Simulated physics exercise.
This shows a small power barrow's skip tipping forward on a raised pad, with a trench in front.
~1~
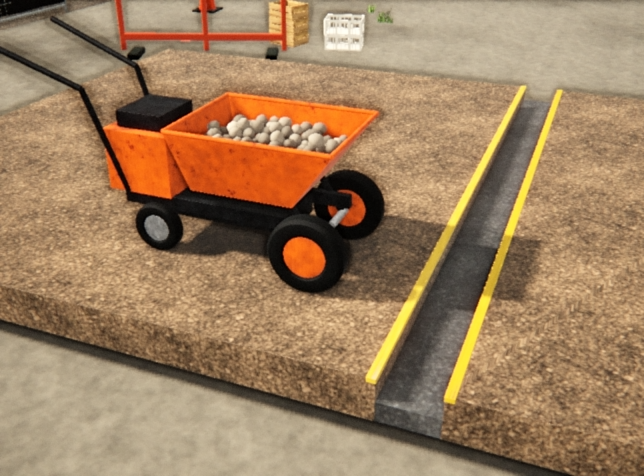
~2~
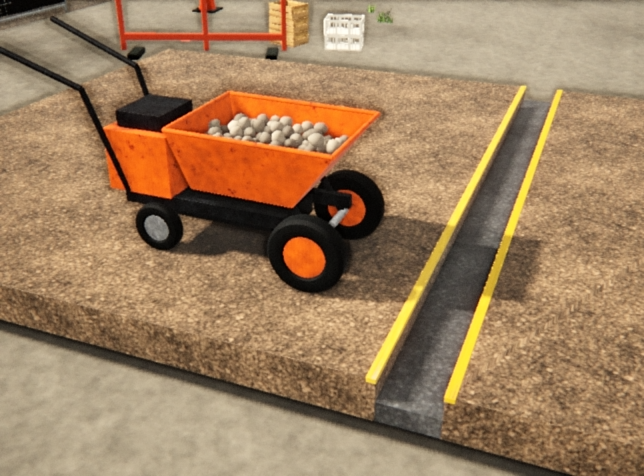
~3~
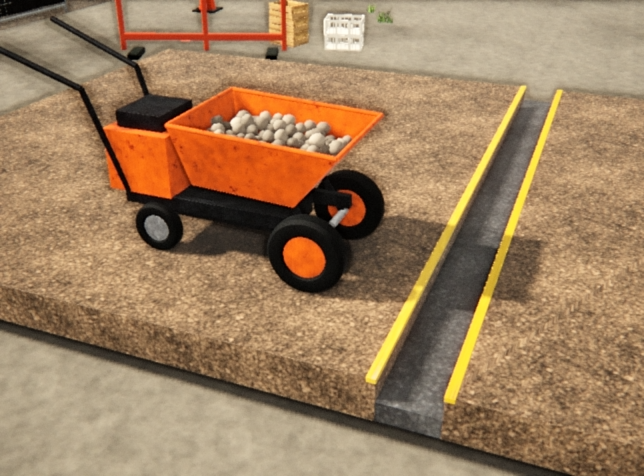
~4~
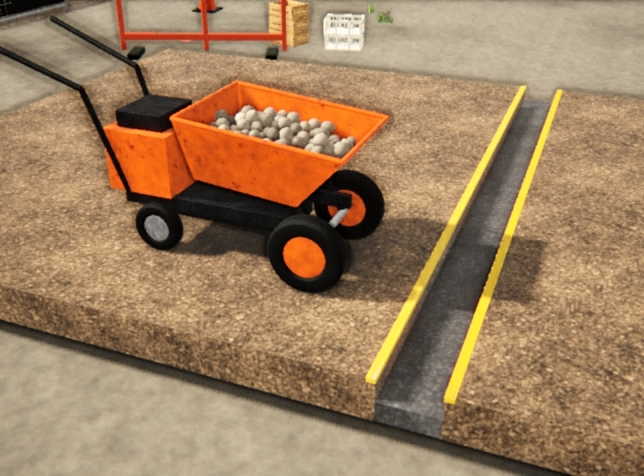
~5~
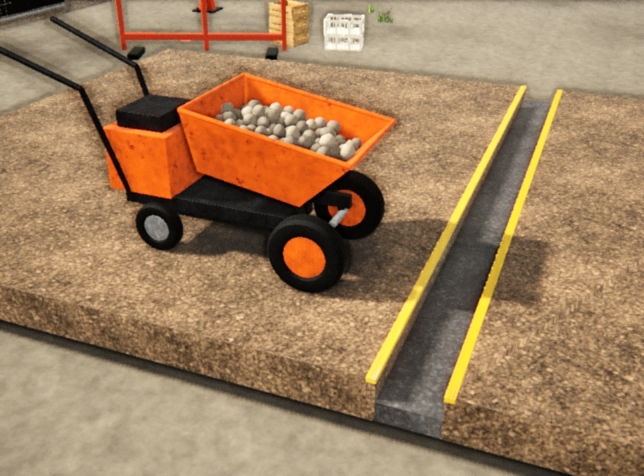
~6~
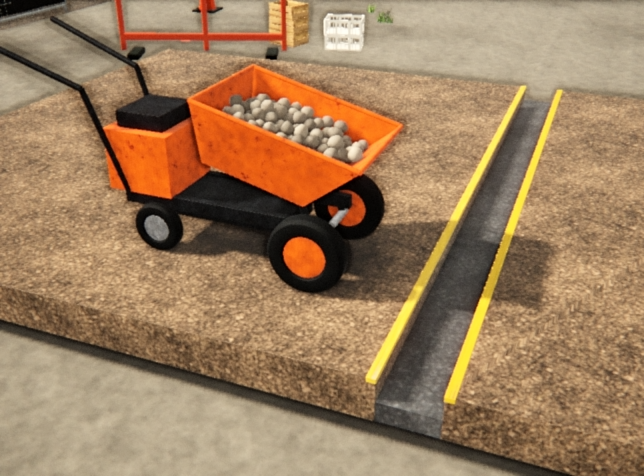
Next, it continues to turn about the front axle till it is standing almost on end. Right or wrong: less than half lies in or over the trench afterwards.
Wrong.
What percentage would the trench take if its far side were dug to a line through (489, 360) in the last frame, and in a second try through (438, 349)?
The first gives 90 %, the second 40 %.
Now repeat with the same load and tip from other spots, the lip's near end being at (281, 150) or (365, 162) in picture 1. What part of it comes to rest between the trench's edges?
First try: Some 60 %; second try: 30 %.
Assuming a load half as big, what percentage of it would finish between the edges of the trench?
Roughly 80 in a hundred.
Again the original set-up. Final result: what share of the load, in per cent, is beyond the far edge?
It works out to roughly 30 percent.
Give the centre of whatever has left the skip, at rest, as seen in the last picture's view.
Close to (469, 286), more or less.
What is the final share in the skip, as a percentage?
My estimate is about 0 per cent.
Shortly afterwards, skip tipped steeply; the whole lot in the skip.
Next, skip tipped right over; all but a few in the skip; only a few in or heaped over the trench; only a few falling.
Some moments later, skip tipped right over; near a quarter in the skip; near half in or heaped over the trench; near a quarter beyond it; only a few falling.
In the end, skip tipped right over; only a few short of the trench; near two thirds in or heaped over the trench; near a third beyond it.
